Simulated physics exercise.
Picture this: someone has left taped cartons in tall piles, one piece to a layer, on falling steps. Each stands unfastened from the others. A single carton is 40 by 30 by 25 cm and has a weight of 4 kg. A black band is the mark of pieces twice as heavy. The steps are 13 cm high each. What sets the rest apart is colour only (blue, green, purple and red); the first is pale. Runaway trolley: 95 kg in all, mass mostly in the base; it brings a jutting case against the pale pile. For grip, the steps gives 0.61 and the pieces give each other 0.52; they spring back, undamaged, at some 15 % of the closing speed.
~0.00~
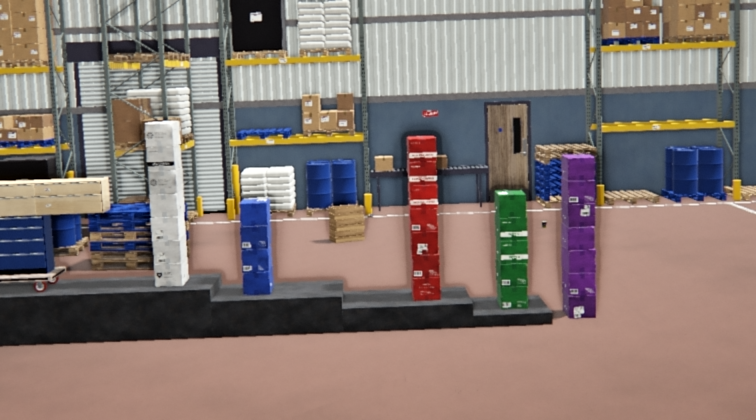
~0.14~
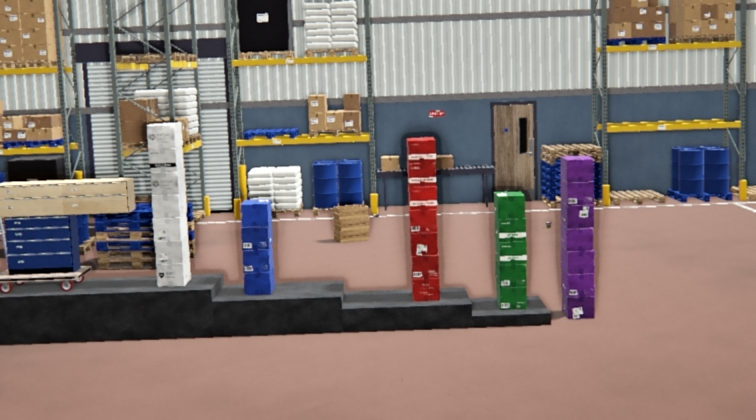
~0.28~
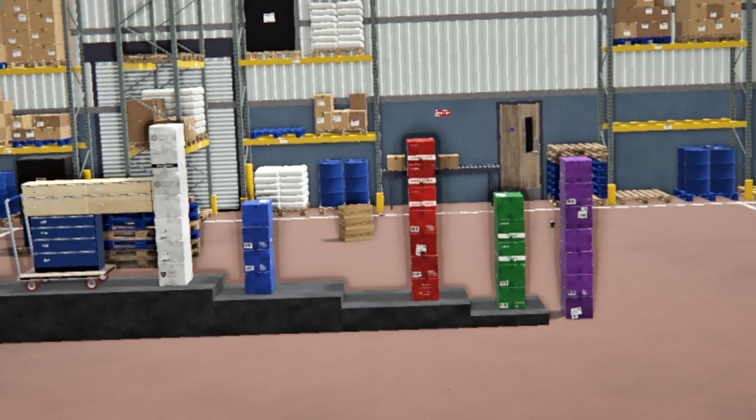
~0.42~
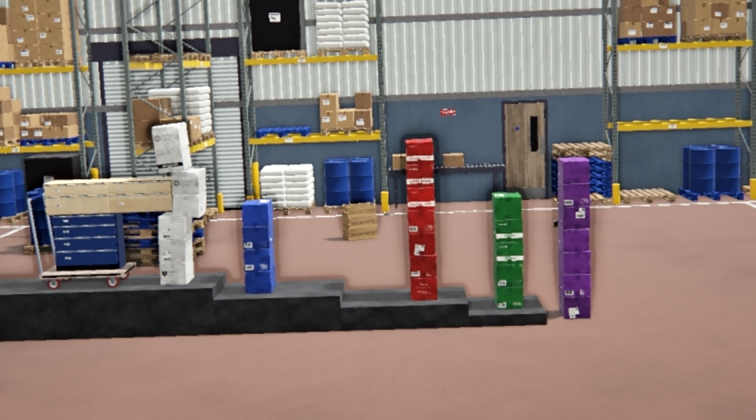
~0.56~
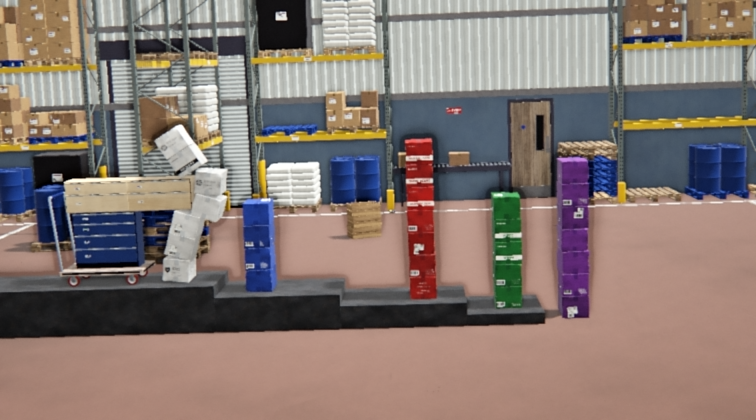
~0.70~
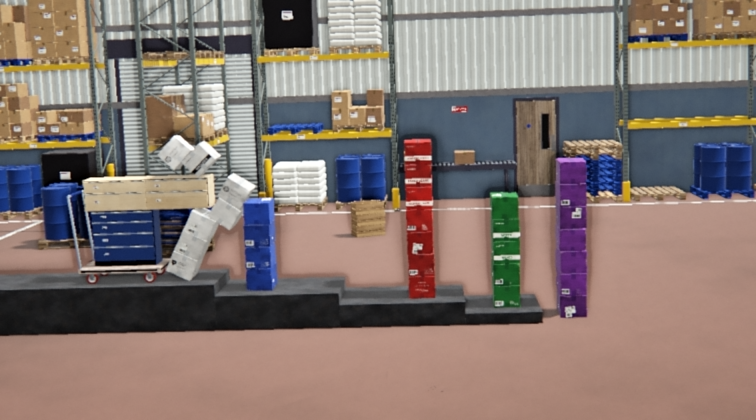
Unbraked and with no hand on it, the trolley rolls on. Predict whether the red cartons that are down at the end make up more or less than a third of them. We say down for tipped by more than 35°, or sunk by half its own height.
Prediction: Less than a third.
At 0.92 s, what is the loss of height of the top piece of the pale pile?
The top piece is some 30 centimetres lower than at the start.
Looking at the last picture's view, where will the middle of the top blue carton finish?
At about (395, 284).
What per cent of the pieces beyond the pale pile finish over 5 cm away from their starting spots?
15 in a hundred end up shifted.
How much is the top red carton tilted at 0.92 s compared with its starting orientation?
My estimate is close to 0°.
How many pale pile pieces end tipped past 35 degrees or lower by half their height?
The total comes to 7.
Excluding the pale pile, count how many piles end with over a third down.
The answer is 1.
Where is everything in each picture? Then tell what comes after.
In the first frame (places mark the middle of the side facing us; the camera moves round a little), load (96, 190) 52 cm short; top red carton (423, 150); top blue carton (253, 215); the rest undisturbed.
Load (122, 190) 27 cm short; top red carton (422, 152), in the second frame.
Load (146, 190) 26 mm short; top red carton (421, 153), in the third frame.
Load (166, 189) 19 cm in, top of the pale pile leaning 5°; top red carton (420, 153); the rest undisturbed, in the fourth frame.
Load (185, 188) 38 cm in, top of the pale pile leaning 32°; top red carton (419, 153); the rest undisturbed, in the fifth frame.
Load (203, 186) 57 cm in, top of the pale pile leaning 47°; top red carton (418, 153); top blue carton (256, 214); the rest undisturbed, in the sixth frame.
After 0.92 s, 7 of the pale pile down; none of the 7 red cartons down (0 of 23 in all colours); top red carton unmoved; top blue carton leaning 10°.
After 1.26 s, 6 of the pale pile down; none of the 7 red cartons down (4 of 23 in all colours); top red carton unmoved; top blue carton leaning 48°, 30 cm lower.
After 1.88 s, 7 of the pale pile down; none of the 7 red cartons down (4 of 23 in all colours); top red carton unmoved; top blue carton upside down.
At rest (3.3 s), 7 of the pale pile down; none of the 7 red cartons down (4 of 23 in all colours); top red carton unmoved; top blue carton upside down. That is 0 per cent. As the last picture would show them, middles, top red carton near (418, 152), top blue carton near (395, 283).
